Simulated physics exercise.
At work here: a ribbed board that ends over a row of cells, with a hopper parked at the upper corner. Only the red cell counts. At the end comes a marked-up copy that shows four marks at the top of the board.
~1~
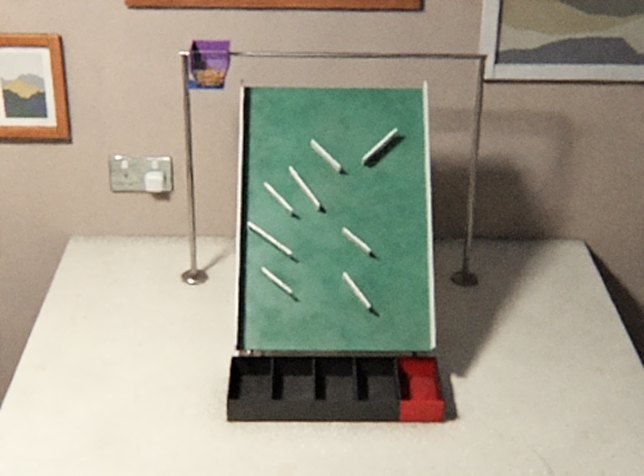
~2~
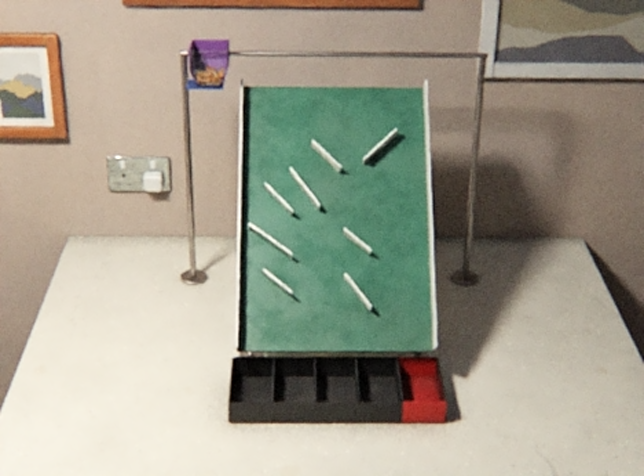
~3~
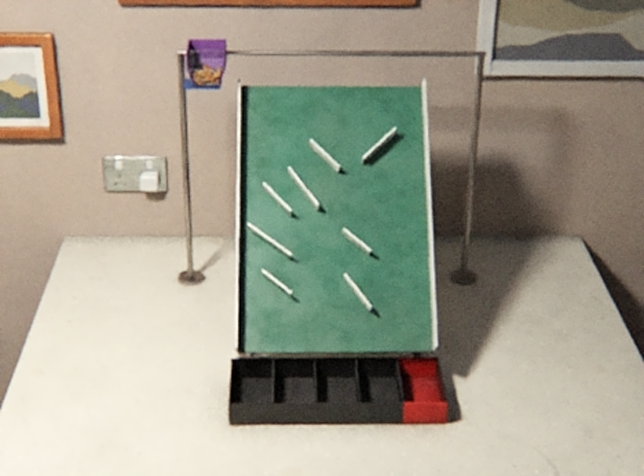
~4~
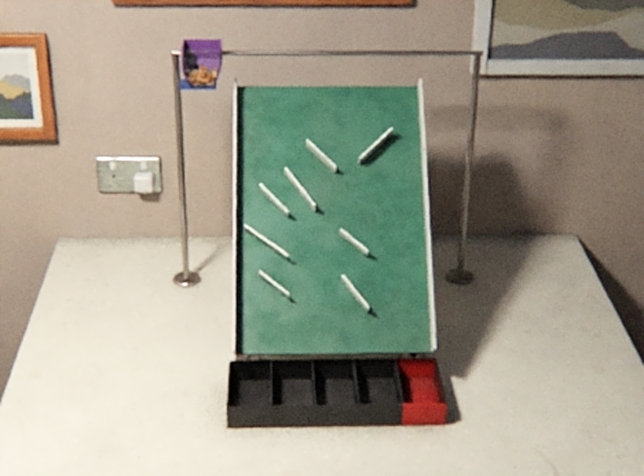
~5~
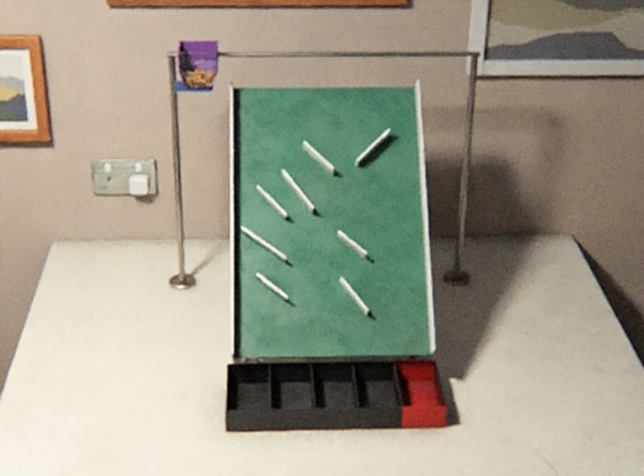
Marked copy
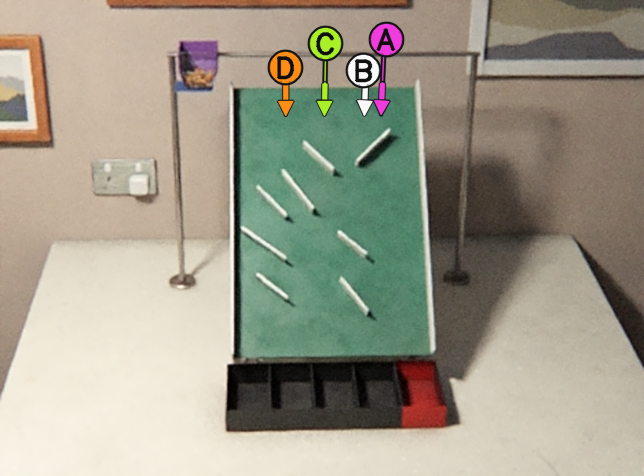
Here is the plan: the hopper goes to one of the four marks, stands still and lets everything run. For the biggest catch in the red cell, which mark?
I would pick mark C.
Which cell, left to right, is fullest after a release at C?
The fifth.
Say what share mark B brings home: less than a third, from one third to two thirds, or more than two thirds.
Mark B gives from one third to two thirds.
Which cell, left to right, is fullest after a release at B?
The fifth.
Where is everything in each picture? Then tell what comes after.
In the first frame, hopper (211, 75), roasted chickpeas, door shut.
In the second frame, ribs (312, 140) to (341, 167), (364, 159) to (397, 129), (265, 183) to (293, 211).
In the third frame, ribs (289, 167) to (319, 205), (248, 224) to (291, 254), (343, 228) to (371, 250).
In the fourth frame, ribs (259, 271) to (289, 294), (343, 275) to (369, 308).
In the fifth frame, red cell (424, 416), number 5 of 5 from the left.
On the marked copy, mark A meets the board at (381, 109); mark B meets the board at (364, 110); mark C meets the board at (324, 110); mark D meets the board at (285, 110).
Choosing A, roughly two thirds in the red cell, roughly a quarter in other cells, about a tenth outside the box.
Choosing B, roughly half in the red cell, roughly half in other cells, just a few outside the box.
Choosing C, the larger part in the red cell, about a tenth in other cells, just a few outside the box.
Choosing D, roughly a third in the red cell, roughly half in other cells, just a few outside the box.
